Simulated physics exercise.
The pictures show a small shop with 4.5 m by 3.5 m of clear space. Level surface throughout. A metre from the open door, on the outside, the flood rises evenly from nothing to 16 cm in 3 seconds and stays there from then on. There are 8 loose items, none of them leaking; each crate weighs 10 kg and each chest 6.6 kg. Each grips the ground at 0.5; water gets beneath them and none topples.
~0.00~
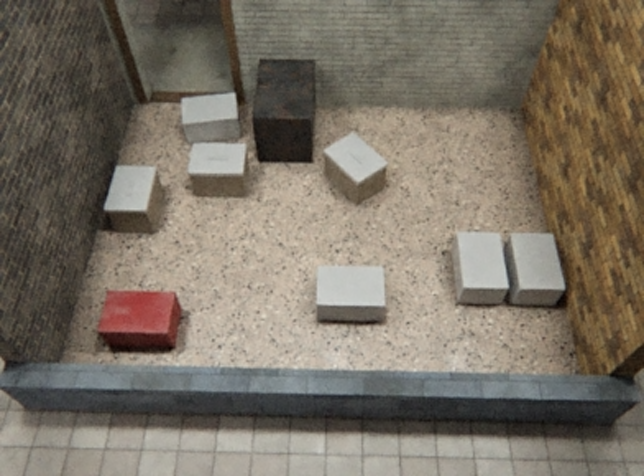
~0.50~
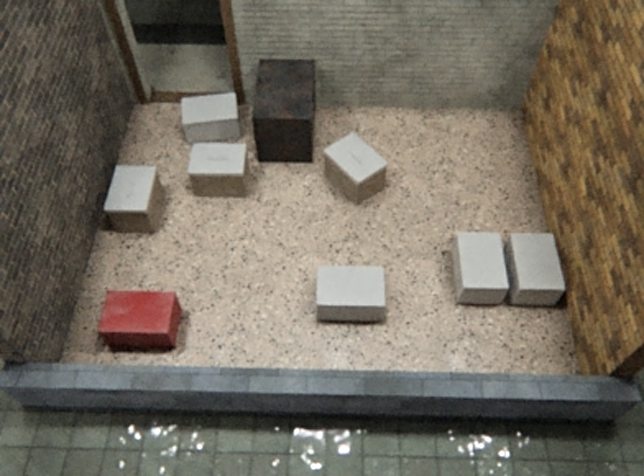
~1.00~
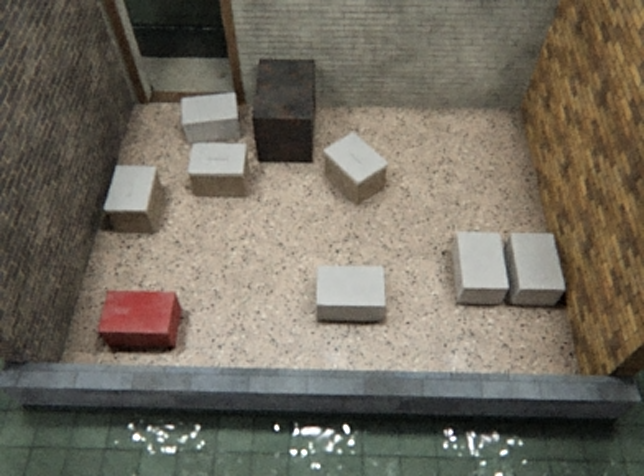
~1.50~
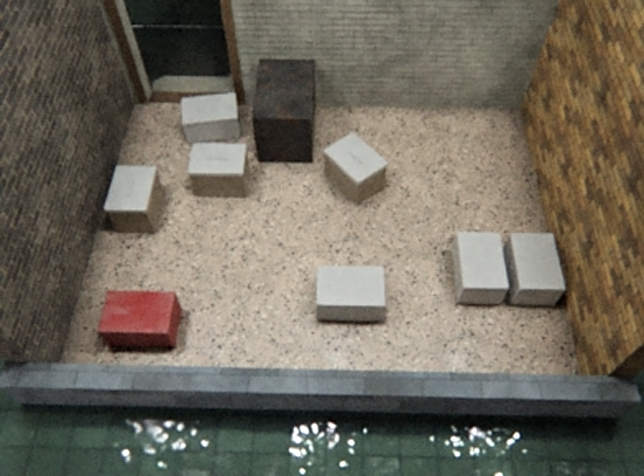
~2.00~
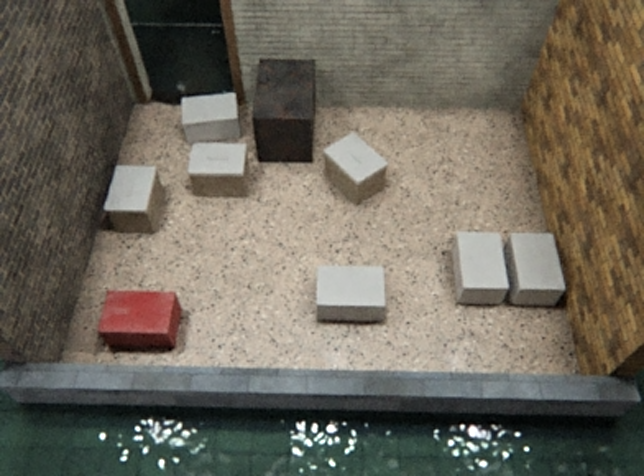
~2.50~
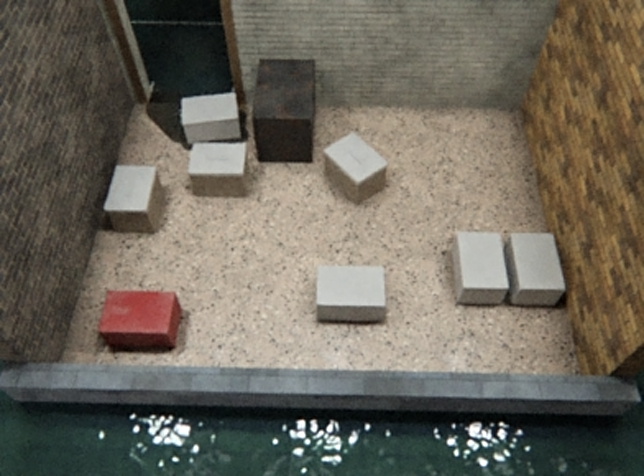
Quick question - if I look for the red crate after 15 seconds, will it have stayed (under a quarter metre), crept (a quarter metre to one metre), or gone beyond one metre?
It is swept a long way.
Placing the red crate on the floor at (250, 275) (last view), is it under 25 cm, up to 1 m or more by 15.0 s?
Answer: It covers a big distance.
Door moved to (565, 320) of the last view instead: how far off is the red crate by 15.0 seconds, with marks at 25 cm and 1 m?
The red crate covers a long distance.
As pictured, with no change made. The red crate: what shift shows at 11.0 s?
Close to 300 cm.
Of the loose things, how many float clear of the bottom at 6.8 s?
Just then, the number is 3.
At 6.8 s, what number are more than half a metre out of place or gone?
4.
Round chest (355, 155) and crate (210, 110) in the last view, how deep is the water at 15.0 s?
8 and 9 cm.
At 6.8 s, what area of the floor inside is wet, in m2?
My estimate is roughly 9.0 m2.
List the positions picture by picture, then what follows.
The red crate at (137, 311), on the bottom; 0.0 m2 under water; 0 of 8 have shifted, in the first picture.
The red crate at (137, 311) rests on the ground; water covers 0.0 m2; 0 of 8 have shifted, in the second picture.
The red crate at (137, 311) rests on the ground; 0.0 m2 under water; 0 of 8 have shifted, in the third picture.
The red crate at (137, 311), on the bottom; 0.0 m2 under water; 0 of 8 have shifted, in the fourth picture.
The red crate at (137, 311) rests on the ground; water covers 0.0 m2; 0 of 8 have shifted, in the fifth picture.
The red crate at (137, 311) rests on the ground; water covers 0.3 m2; 0 of 8 have shifted, in the sixth picture.
After 3.5 s the red crate is near (137, 311), 0.0 m from its start, aground; 0 afloat.
After 6.8 s the red crate is near (192, 347), 0.6 m from its start, afloat; 3 afloat.
After 11.0 s the red crate is near (489, 332), 3.0 m from its start, afloat; 6 afloat.
After 15.0 s the red crate is near (478, 162), 3.6 m from its start, afloat; 8 afloat.
